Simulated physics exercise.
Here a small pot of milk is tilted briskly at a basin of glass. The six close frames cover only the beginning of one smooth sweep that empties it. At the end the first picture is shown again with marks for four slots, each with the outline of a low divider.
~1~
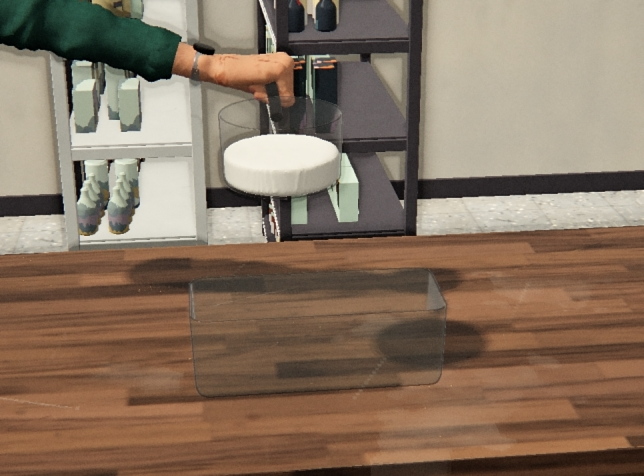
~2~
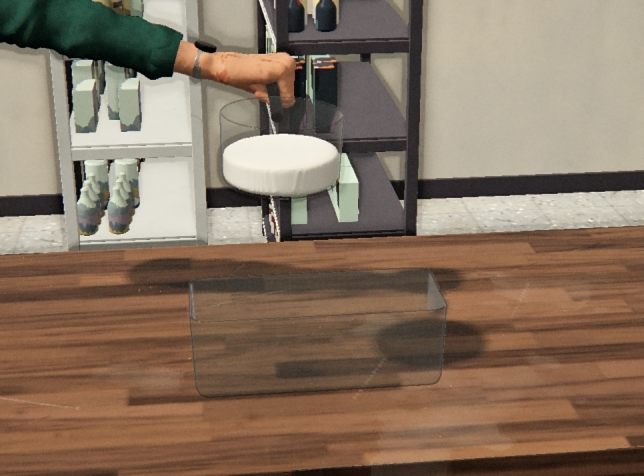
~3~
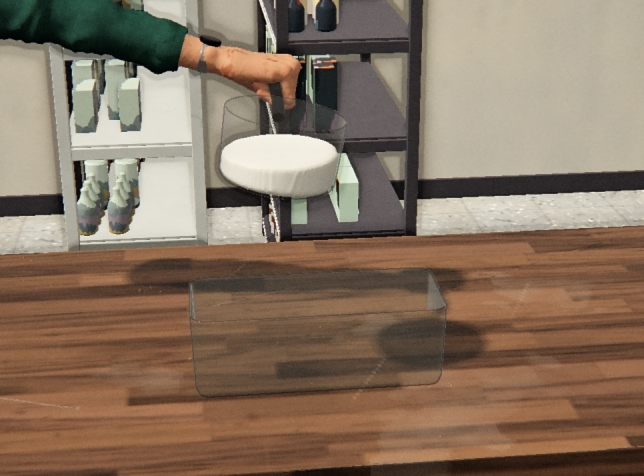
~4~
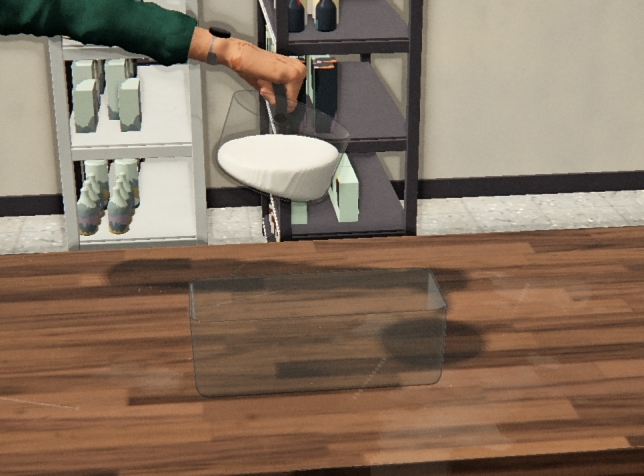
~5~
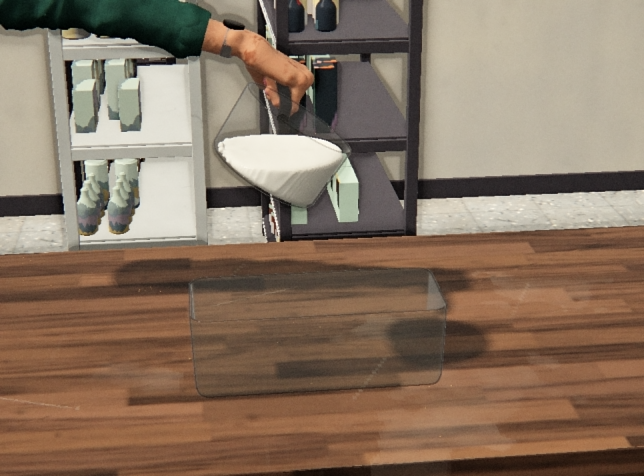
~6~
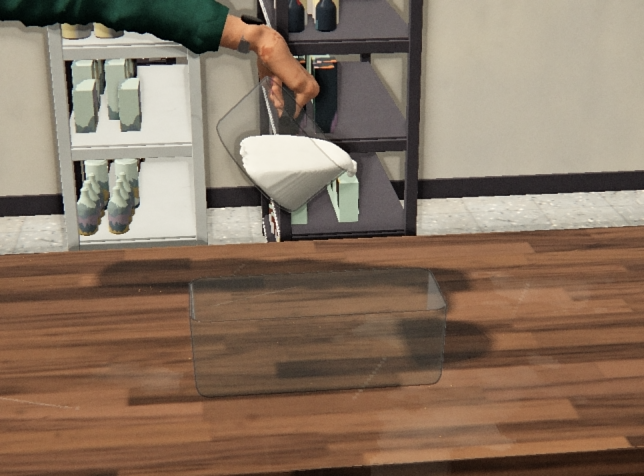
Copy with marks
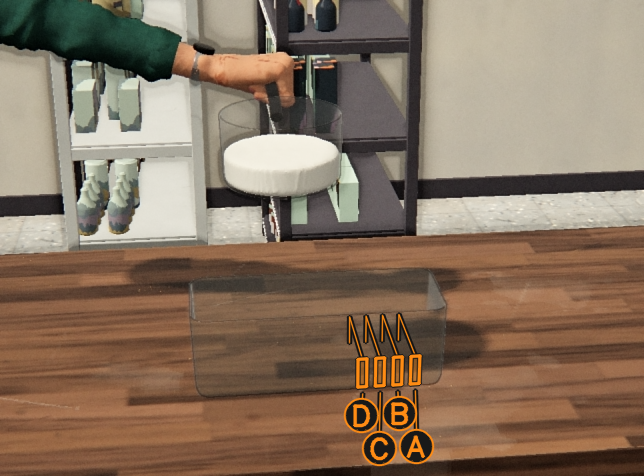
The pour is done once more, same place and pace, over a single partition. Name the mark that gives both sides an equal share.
Best: C.
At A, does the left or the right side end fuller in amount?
The left side.
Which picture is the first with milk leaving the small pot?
In picture 6.
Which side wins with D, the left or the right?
The right one.
On the marked copy, A at (415, 390); B at (397, 391); C at (380, 392); D at (362, 393).
If A is chosen, about 89 % ends left of the wall and 9 % right of it.
If B is chosen, about 72 % ends left of the wall and 26 % right of it.
If C is chosen, about 41 % ends left of the wall and 57 % right of it.
If D is chosen, about 18 % ends left of the wall and 80 % right of it.
